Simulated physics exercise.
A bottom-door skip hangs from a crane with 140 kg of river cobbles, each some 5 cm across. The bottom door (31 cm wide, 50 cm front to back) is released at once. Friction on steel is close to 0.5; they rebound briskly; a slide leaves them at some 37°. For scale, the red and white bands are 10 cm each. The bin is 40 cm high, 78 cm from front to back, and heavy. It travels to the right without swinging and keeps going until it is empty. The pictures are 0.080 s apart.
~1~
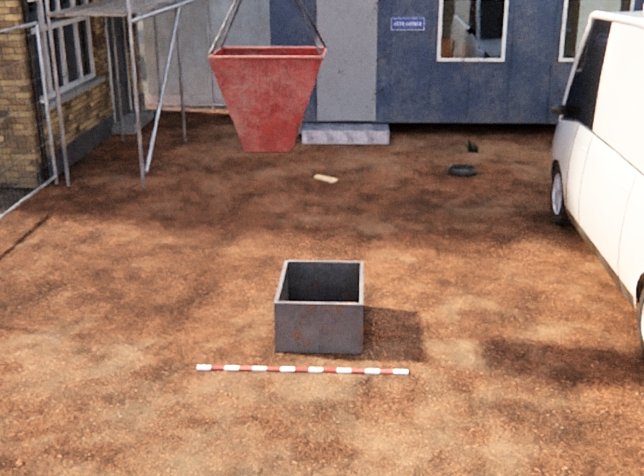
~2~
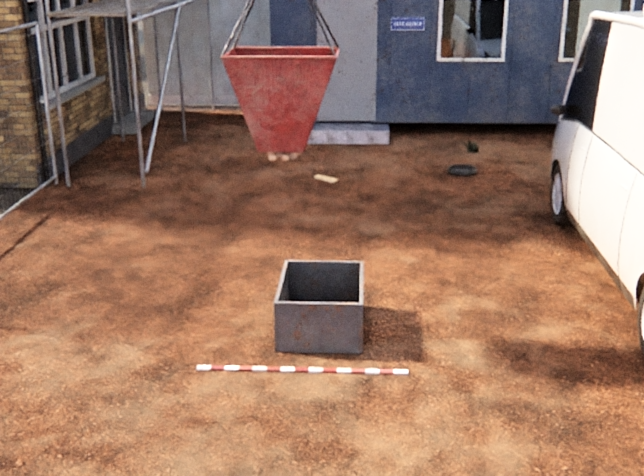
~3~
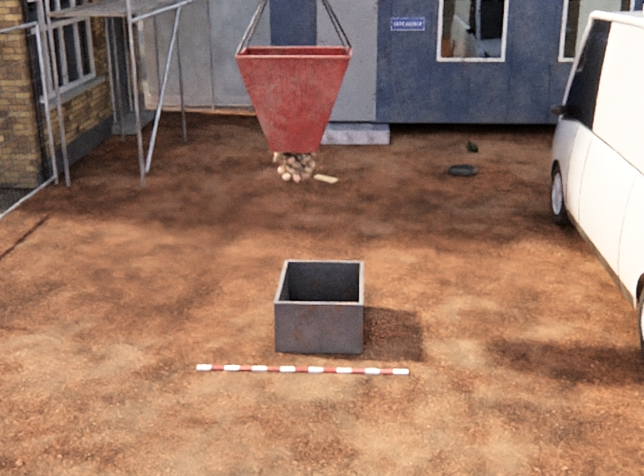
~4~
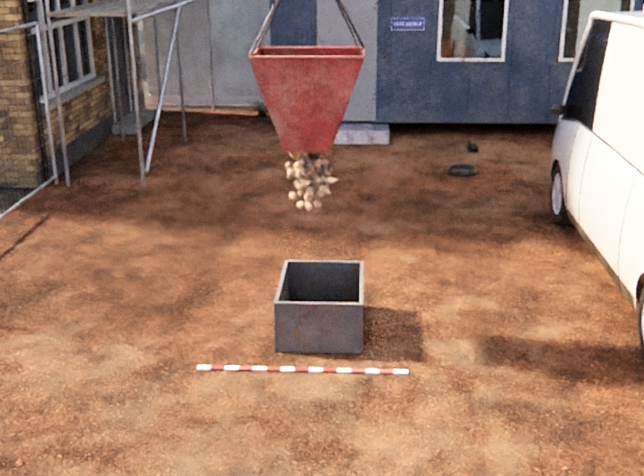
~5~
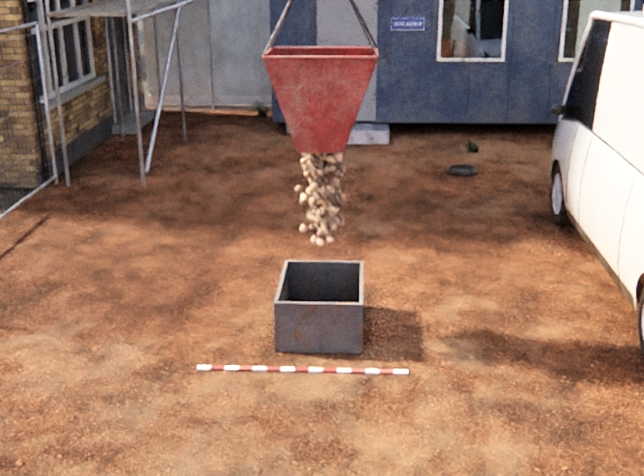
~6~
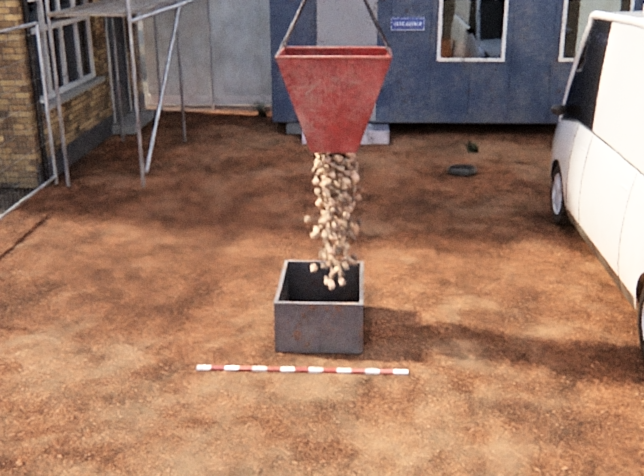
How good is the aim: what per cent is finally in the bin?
Close to 25 in a hundred.
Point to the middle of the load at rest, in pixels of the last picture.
Their middle is at about (402, 325).
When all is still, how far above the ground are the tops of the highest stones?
Some 16 cm high.
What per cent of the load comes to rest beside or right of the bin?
About 75 per cent.
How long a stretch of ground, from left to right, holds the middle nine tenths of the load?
About 190 cm.
Then, 0.3 s after the last picture, 0 % in the bottom-door skip, 25 % falling or lying in the bin, 75 % falling or lying beside or right of the bin; the stones farthest right are at (421, 309).
Then, 0.7 s after the last picture, 0 % in the bottom-door skip, 25 % falling or lying in the bin, 75 % falling or lying beside or right of the bin; the stones farthest right are at (507, 323).
Then, 1.3 s after the last picture, 0 % in the bottom-door skip, 25 % falling or lying in the bin, 75 % falling or lying beside or right of the bin; the stones farthest right are at (603, 339).
Then, 2.2 s after the last picture, 0 % in the bottom-door skip, 25 % falling or lying in the bin, 75 % falling or lying beside or right of the bin; the stones farthest right are at (609, 318).
Then, 4.1 s after the last picture, 0 % in the bottom-door skip, 25 % in the bin, 75 % beside or right of the bin; the stones farthest right are at (609, 318).
